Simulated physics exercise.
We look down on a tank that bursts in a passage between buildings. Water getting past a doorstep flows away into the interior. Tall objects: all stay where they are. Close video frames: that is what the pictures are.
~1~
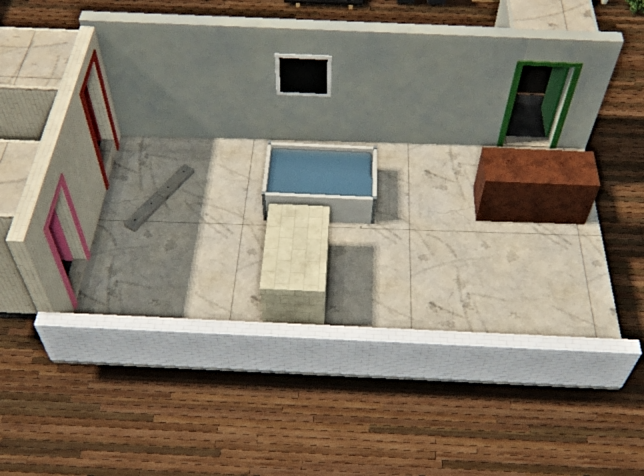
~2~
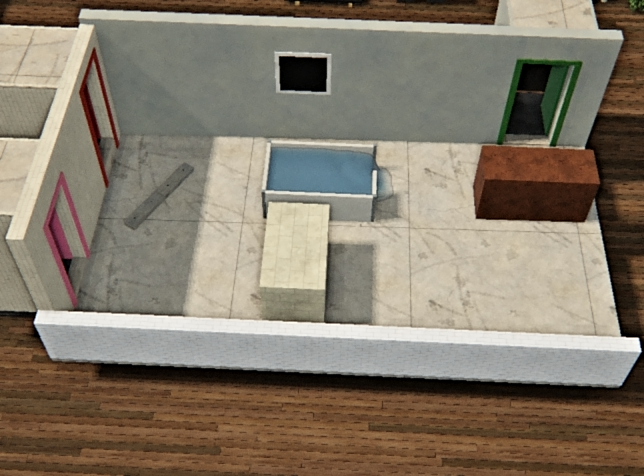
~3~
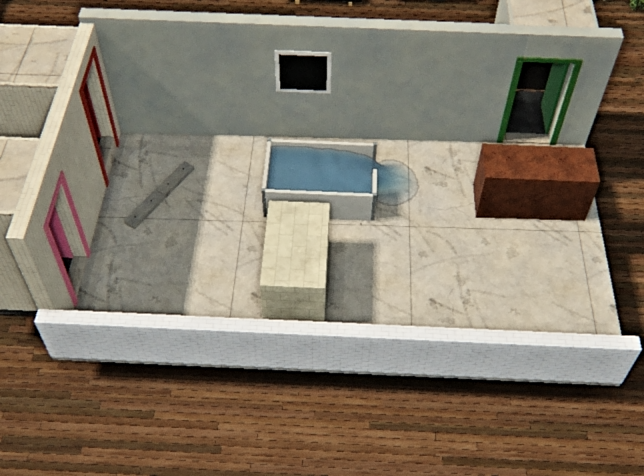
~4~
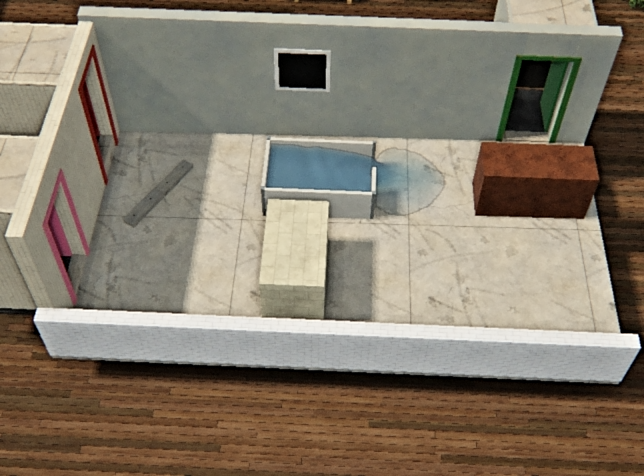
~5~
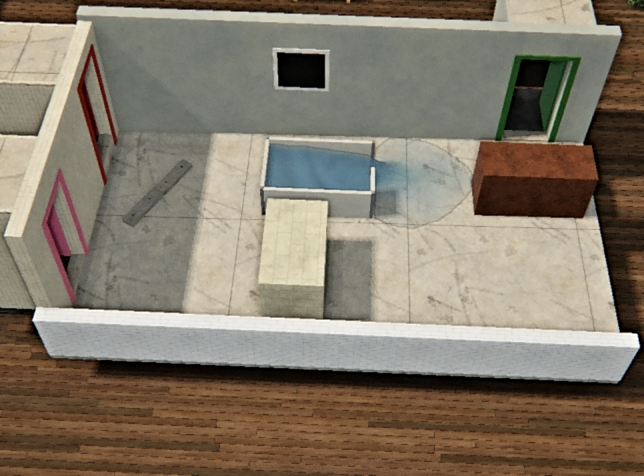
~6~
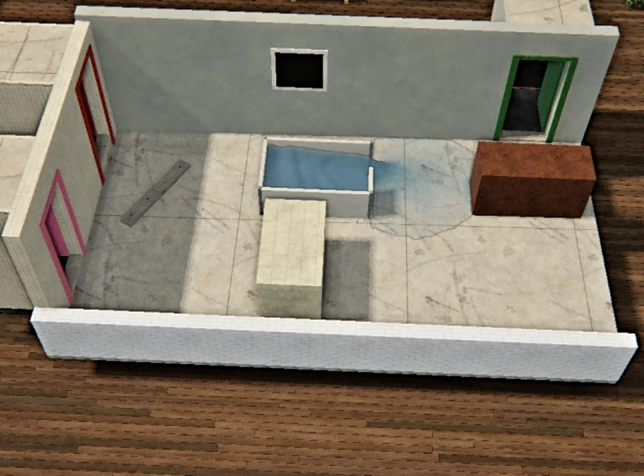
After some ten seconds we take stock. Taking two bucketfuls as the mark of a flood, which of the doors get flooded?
The green door gets flooded, the red door stays below the mark, the pink door stays below the mark.
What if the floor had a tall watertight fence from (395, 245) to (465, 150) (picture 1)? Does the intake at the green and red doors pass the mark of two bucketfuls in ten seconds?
As for those two, the green one comes in short and the red one comes in short.
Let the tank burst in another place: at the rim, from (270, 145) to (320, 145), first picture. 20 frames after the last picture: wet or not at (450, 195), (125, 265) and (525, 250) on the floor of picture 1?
Respectively: Drenched, drenched and parched.
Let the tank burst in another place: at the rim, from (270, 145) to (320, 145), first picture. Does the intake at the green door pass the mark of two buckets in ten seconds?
In that case green comes in lower.
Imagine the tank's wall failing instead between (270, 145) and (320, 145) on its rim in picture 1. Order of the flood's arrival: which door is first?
The door marked red.
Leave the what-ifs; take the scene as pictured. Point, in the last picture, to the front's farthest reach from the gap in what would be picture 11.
Estimated pixel: (563, 156).
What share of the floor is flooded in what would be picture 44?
About 40 per cent.
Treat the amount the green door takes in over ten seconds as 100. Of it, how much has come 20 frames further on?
Working it through, I arrive at 60 %.
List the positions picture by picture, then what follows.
The tank at (321, 173) is whole and still, in the first picture.
The front is at (384, 197), out from the gap at (372, 175), in the second picture.
Water pours out at (372, 176) and has run to (413, 189), in the third picture.
Water pours out at (371, 174) and has run to (438, 174), in the fourth picture.
Water pours out at (370, 174) and has run to (469, 179), in the fifth picture.
Water pours out at (368, 174) and has run to a hidden place, in the sixth picture.
A moment on, water covers 15 % of the floor; the green door wet at the sill, nothing in, the red door not reached, the pink door not reached.
Next, water covers 25 % of the floor; the green door under two buckets in, the red door not reached, the pink door not reached.
Then, water covers 35 % of the floor; the green door over two buckets in, the red door not reached, the pink door not reached.
Later, water covers 40 % of the floor; the green door over two buckets in, the red door not reached, the pink door not reached.
In the end, water covers 45 % of the floor; the green door over two buckets in, the red door not reached, the pink door not reached.
